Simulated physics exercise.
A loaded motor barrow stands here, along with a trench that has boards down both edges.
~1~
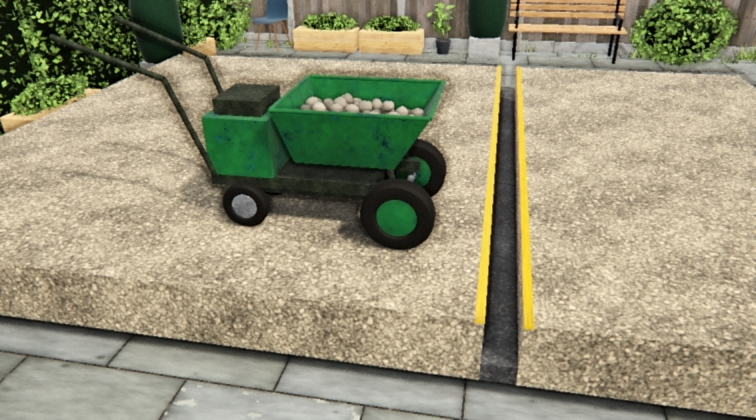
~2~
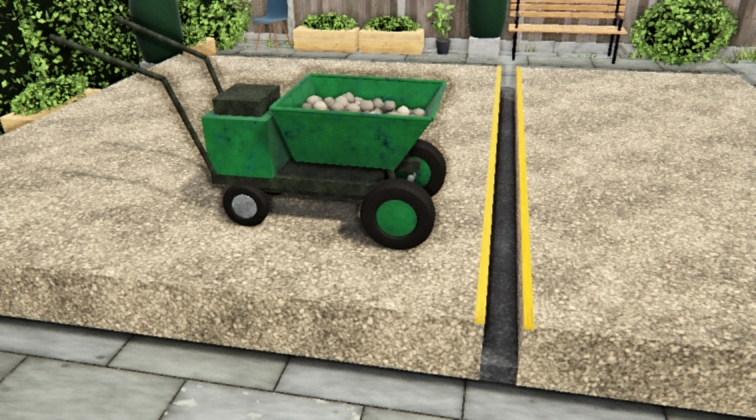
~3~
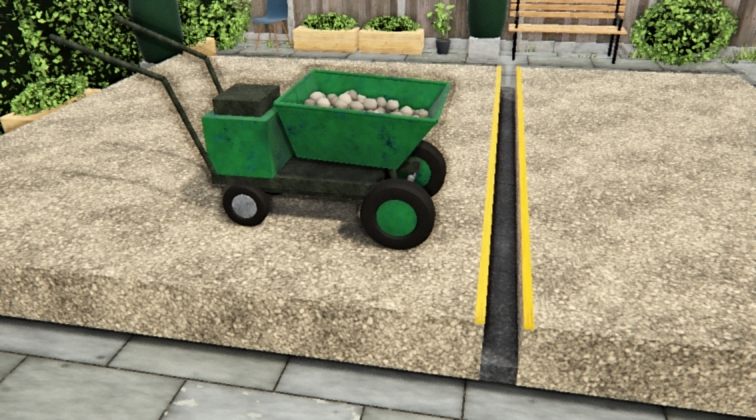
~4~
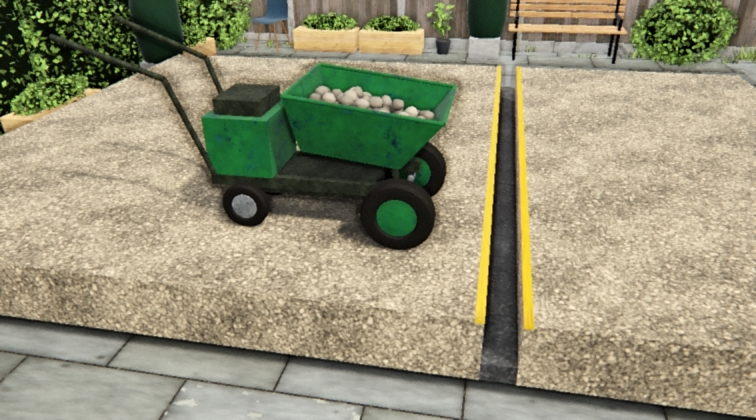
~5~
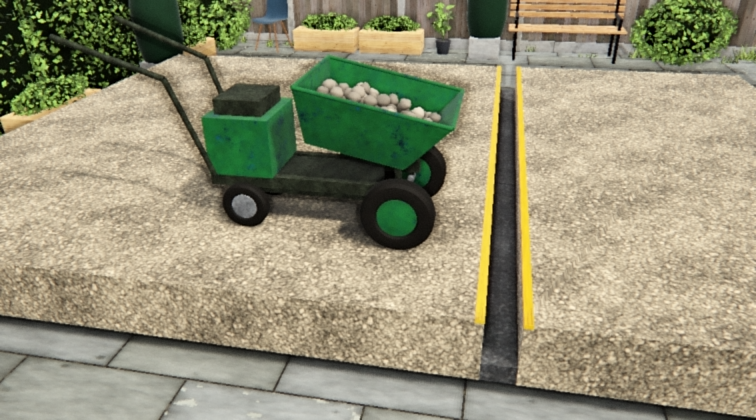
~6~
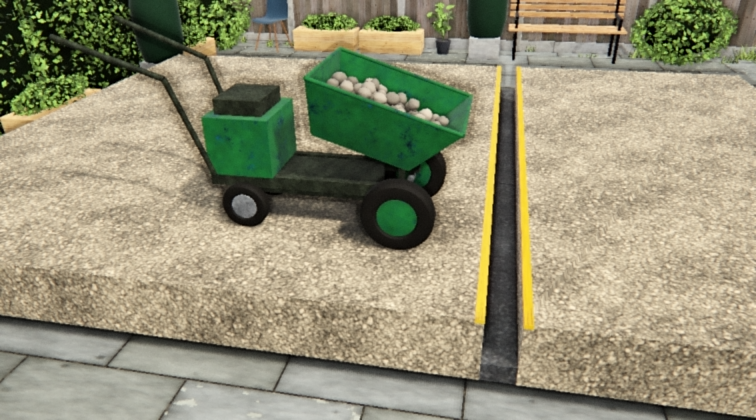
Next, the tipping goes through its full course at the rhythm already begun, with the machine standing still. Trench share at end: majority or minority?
Minority in.
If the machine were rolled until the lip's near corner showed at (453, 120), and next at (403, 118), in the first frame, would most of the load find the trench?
With the lip at the first place the share is short of one half; at the second place it is beyond one half.
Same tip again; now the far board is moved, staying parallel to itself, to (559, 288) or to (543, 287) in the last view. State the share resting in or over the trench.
About 80 and 60 per cent.
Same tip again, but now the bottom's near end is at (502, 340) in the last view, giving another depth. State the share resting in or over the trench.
Something close to 30 per cent.
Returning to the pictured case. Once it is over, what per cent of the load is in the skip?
Around 0 in a hundred.
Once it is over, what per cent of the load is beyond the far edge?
I'd put it at around 65 percent.
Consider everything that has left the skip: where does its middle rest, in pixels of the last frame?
Once it all stops, the middle lies near (541, 228).
Just after the last frame, skip tipped steeply; every one in the skip.
A moment on, skip tipped right over; the larger part in the skip; just a few in or heaped over the trench; about a tenth beyond it; just a few falling.
Further on, skip tipped right over; roughly a quarter in the skip; roughly a quarter in or heaped over the trench; roughly two thirds beyond it.
When it is over, skip tipped right over; roughly a third in or heaped over the trench; roughly two thirds beyond it.
